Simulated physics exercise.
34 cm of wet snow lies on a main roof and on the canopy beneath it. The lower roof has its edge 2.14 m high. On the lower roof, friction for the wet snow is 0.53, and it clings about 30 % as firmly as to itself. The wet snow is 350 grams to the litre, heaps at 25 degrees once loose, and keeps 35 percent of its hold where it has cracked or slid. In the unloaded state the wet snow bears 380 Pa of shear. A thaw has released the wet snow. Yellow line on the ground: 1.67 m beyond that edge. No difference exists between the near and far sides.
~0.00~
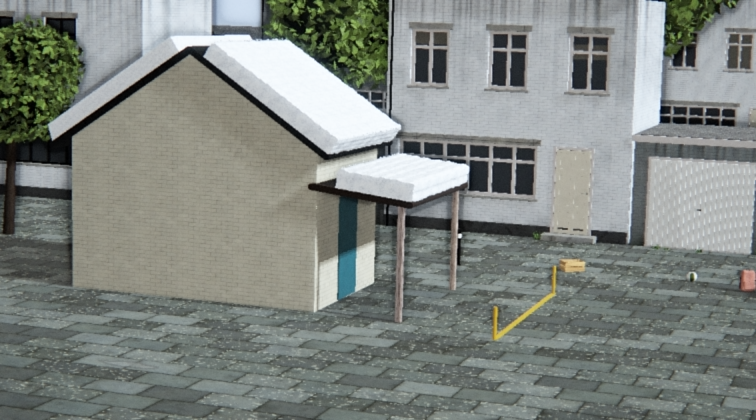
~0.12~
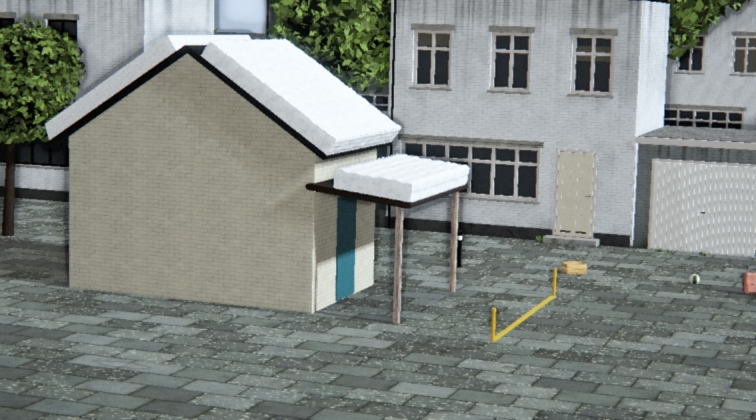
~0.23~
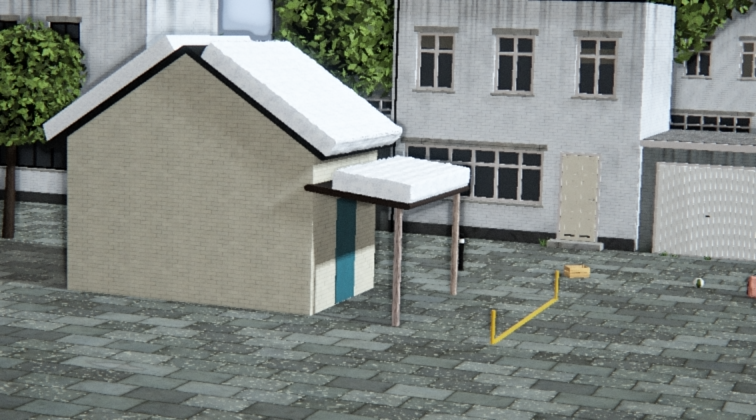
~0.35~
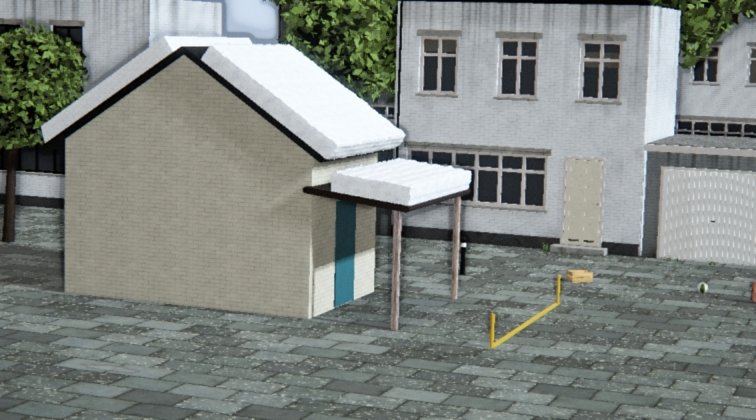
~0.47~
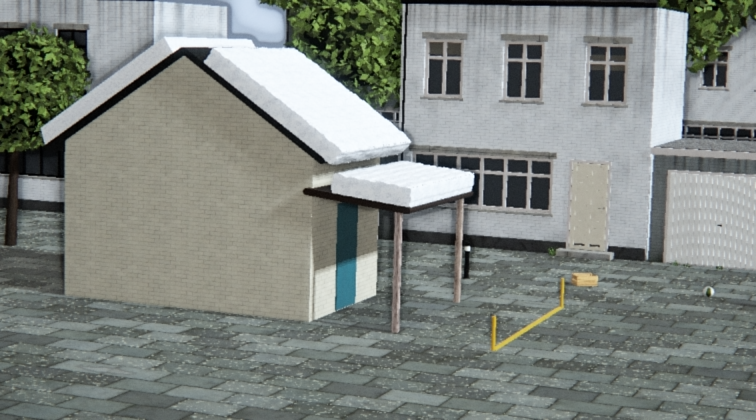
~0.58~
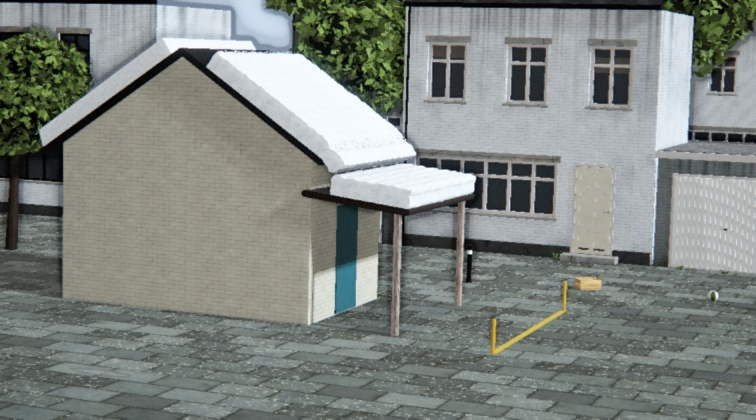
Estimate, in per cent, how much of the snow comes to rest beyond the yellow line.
I would say roughly 0 per cent.
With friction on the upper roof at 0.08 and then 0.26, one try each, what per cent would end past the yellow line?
Try 1: 20 %; try 2: 8 %.
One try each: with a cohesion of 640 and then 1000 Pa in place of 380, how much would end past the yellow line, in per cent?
You'd see 0 percent the first time and 0 percent the second.
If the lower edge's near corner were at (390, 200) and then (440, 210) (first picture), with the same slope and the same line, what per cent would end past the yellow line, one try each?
Respectively 2 % and 0 %.
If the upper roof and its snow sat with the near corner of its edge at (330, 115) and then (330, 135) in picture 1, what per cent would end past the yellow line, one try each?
The first try gives about 30 % and the second about 12 %.
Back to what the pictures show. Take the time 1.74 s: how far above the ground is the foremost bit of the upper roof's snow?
Measured height: Approx. 2.6 m.
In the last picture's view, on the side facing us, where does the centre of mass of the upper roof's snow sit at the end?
The middle sits at about (360, 195).
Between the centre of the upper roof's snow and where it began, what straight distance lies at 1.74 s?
1.6 m.
After 1.11 s, none is below the lower edge and 0 % is past the line.
After 1.74 s, none is below the lower edge and 0 % is past the line.
After 2.37 s, 5 % is below the lower edge and 0 % is past the line.
After 3.00 s, 14 % is below the lower edge and 0 % is past the line.
After 6.00 s, at the end, 21 % is below the lower edge and 0 % is past the line.
